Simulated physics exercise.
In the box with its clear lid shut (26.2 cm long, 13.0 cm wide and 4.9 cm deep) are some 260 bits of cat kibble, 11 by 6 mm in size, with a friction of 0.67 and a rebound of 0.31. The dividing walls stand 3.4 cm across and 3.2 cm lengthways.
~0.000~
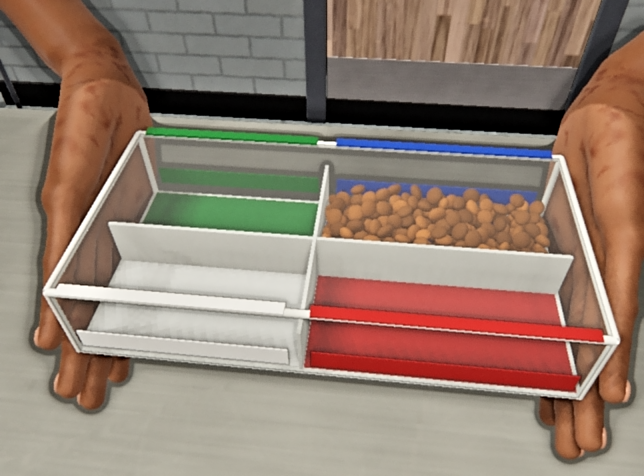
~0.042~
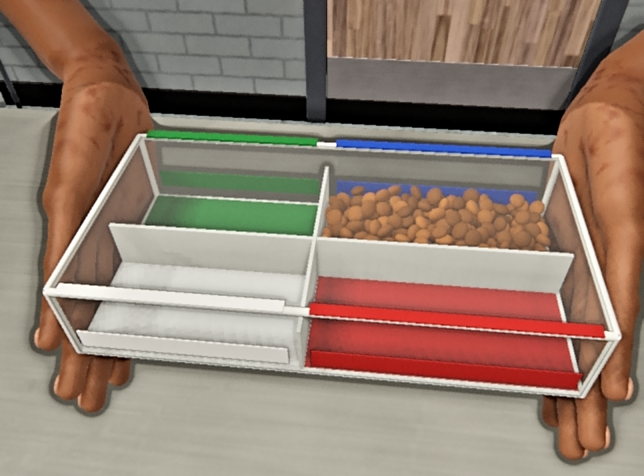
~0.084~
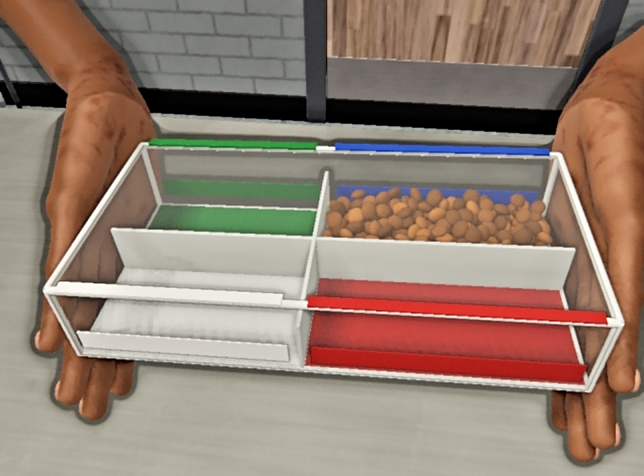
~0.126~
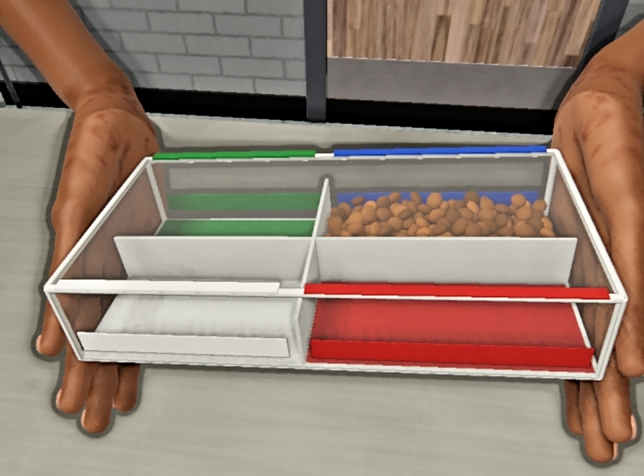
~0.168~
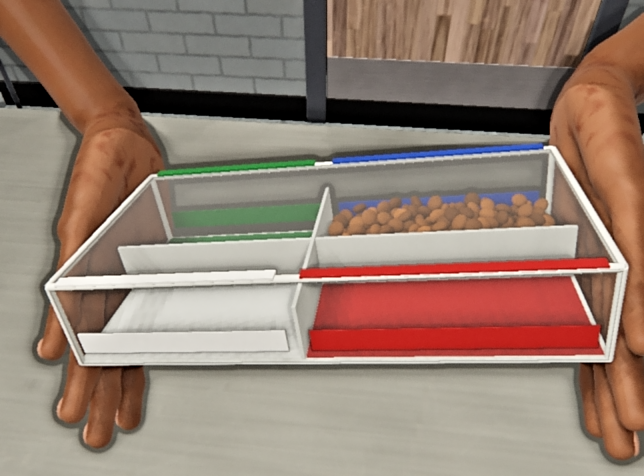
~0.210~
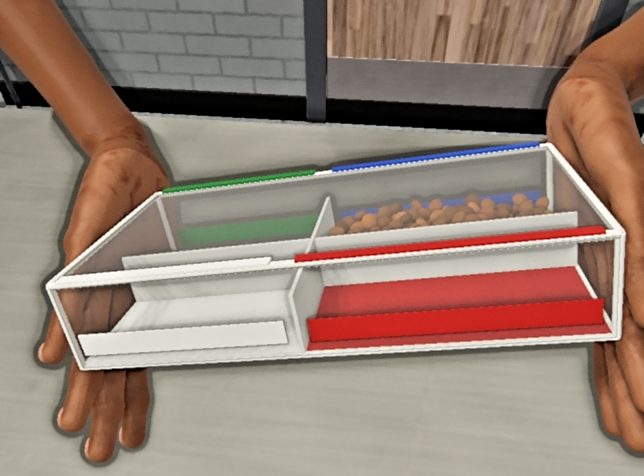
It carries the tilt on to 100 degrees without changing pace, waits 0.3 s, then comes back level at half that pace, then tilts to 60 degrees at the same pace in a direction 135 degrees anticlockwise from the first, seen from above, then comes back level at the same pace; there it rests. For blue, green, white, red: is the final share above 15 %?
Note: Blue = exceeds, green = falls short, white = falls short, red = falls short.
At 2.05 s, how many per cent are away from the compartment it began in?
About 10 per cent is away from its starting compartment then.
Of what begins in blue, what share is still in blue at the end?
I'd say around 80 per cent.
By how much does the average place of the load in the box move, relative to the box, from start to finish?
Displacement: Some 3.0 cm.
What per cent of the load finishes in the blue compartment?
Share: Approx. 85 %.
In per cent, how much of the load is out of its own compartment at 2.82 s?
Around 10 %.
After 1.21 s, tilt 92 degrees; blue 95 %, green 5 %; middle of all pieces near (411, 251).
After 2.05 s, tilt 24 degrees; blue 90 %, green 10 %; middle of all pieces near (392, 218).
After 2.82 s, tilt 55 degrees; blue 90 %, green 10 %; middle of all pieces near (393, 197).
After 3.55 s, tilt 0 degrees; blue 85 %, green 10 %, red 5 %; middle of all pieces near (387, 245).
At rest (3.9 s), blue 85 %, green 10 %, white 0 %, red 5 %.
